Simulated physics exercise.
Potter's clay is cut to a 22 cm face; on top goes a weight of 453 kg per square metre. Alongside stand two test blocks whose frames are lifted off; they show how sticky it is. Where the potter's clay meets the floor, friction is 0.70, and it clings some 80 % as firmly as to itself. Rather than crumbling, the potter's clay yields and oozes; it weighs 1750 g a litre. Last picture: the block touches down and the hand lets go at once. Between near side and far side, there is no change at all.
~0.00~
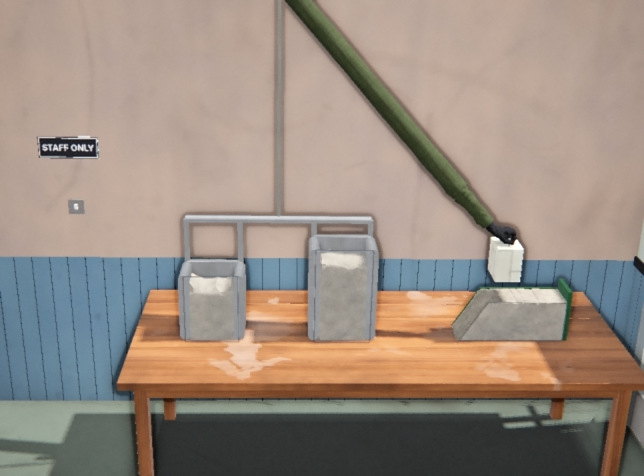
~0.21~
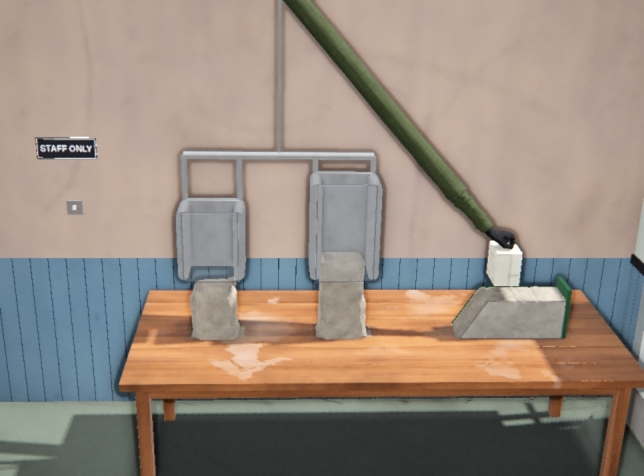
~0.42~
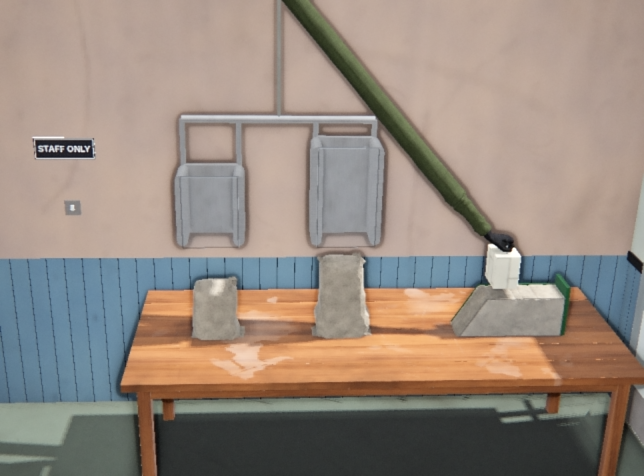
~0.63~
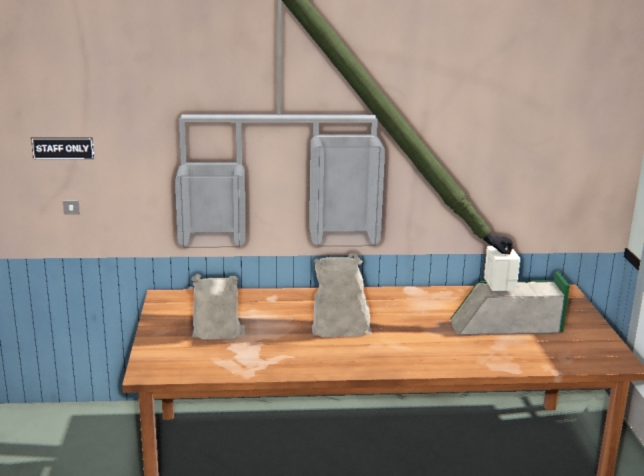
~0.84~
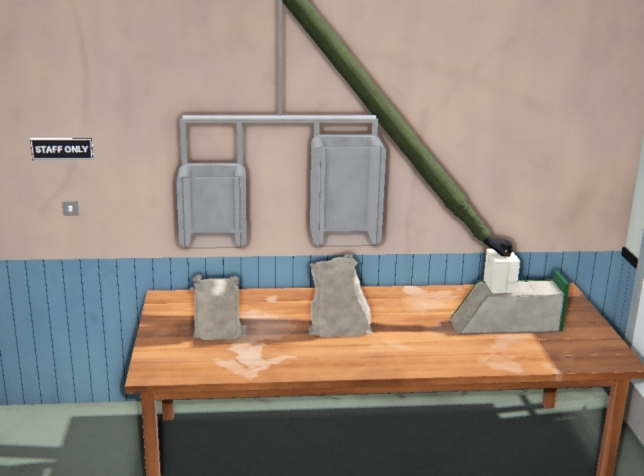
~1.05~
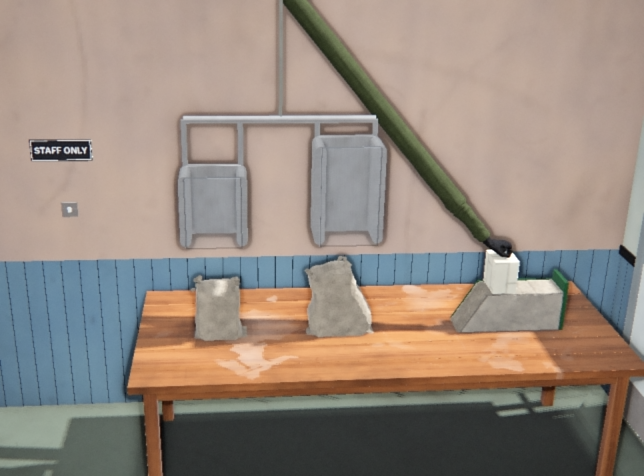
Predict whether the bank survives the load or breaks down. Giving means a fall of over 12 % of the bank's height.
My guess is the block stays up.
By 1.21 s, the block is down by 4 % of the bank's height and stands upright.
By 1.40 s, the block is down by 4 % of the bank's height and stands upright.
By 1.59 s, the block is down by 4 % of the bank's height and stands upright.
By 1.79 s, the block is down by 4 % of the bank's height and stands upright.
By 2.42 s, at the end, the block is down by 4 % of the bank's height and stands upright.
